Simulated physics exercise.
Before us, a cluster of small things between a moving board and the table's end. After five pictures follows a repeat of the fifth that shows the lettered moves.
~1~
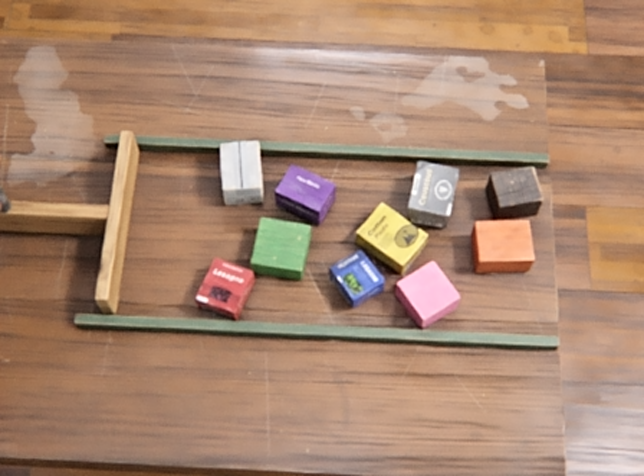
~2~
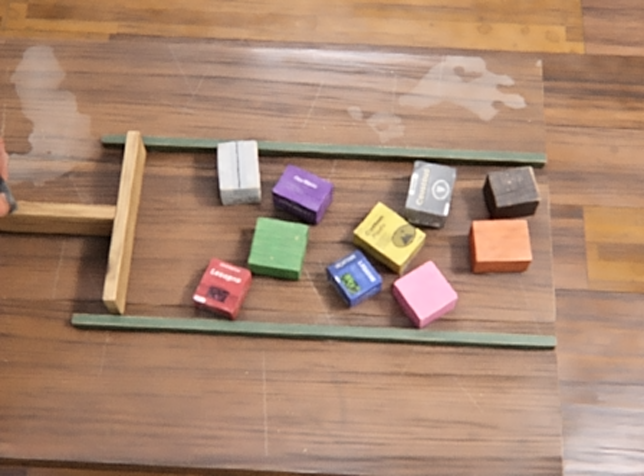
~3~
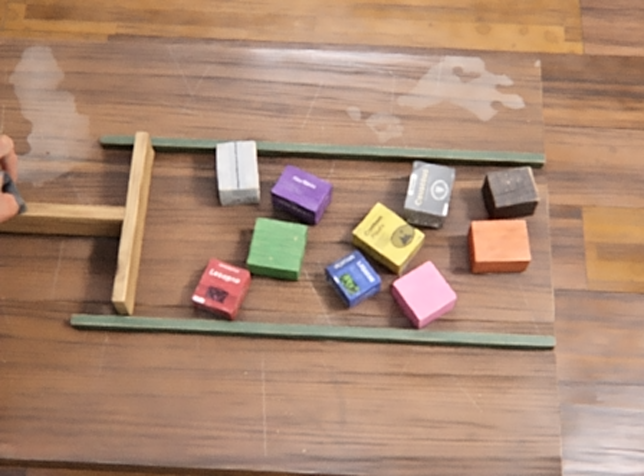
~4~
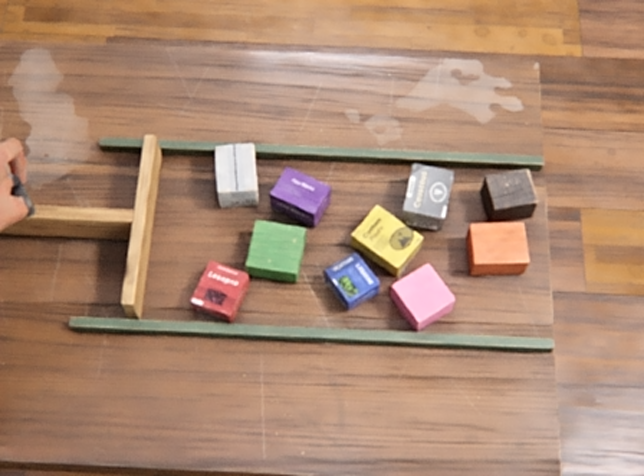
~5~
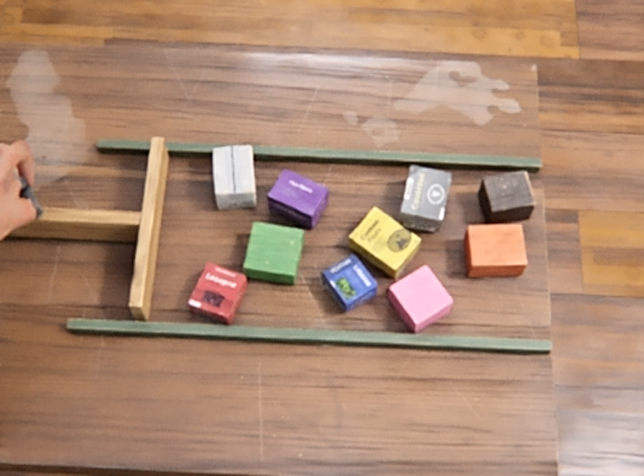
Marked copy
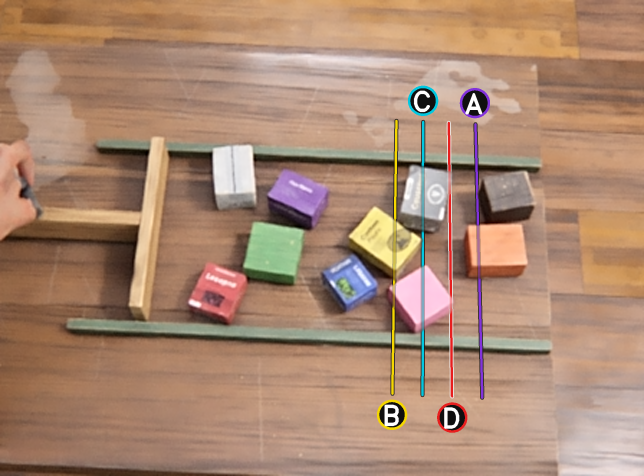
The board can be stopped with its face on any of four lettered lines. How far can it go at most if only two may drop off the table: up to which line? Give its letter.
It can go as far as C.
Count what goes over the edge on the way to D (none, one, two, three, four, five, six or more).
Four.
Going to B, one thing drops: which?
The black block goes over.
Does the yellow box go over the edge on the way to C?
No.
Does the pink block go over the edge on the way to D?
By then, yes.
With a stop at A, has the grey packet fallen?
By then, yes.
On the marked copy, A at (479, 252); B at (395, 248); C at (423, 250); D at (450, 251).
Taking C. A third of the way, board (246, 222); red packet (271, 301); white box (277, 181).
Two thirds of the way, board (344, 227); pink block (467, 305); grey packet (462, 200).
When it is over, board (421, 230); black block over the edge; orange block over the edge; two fallen.
As for the rest, A drops five; B is within the limit but short; D drops four.
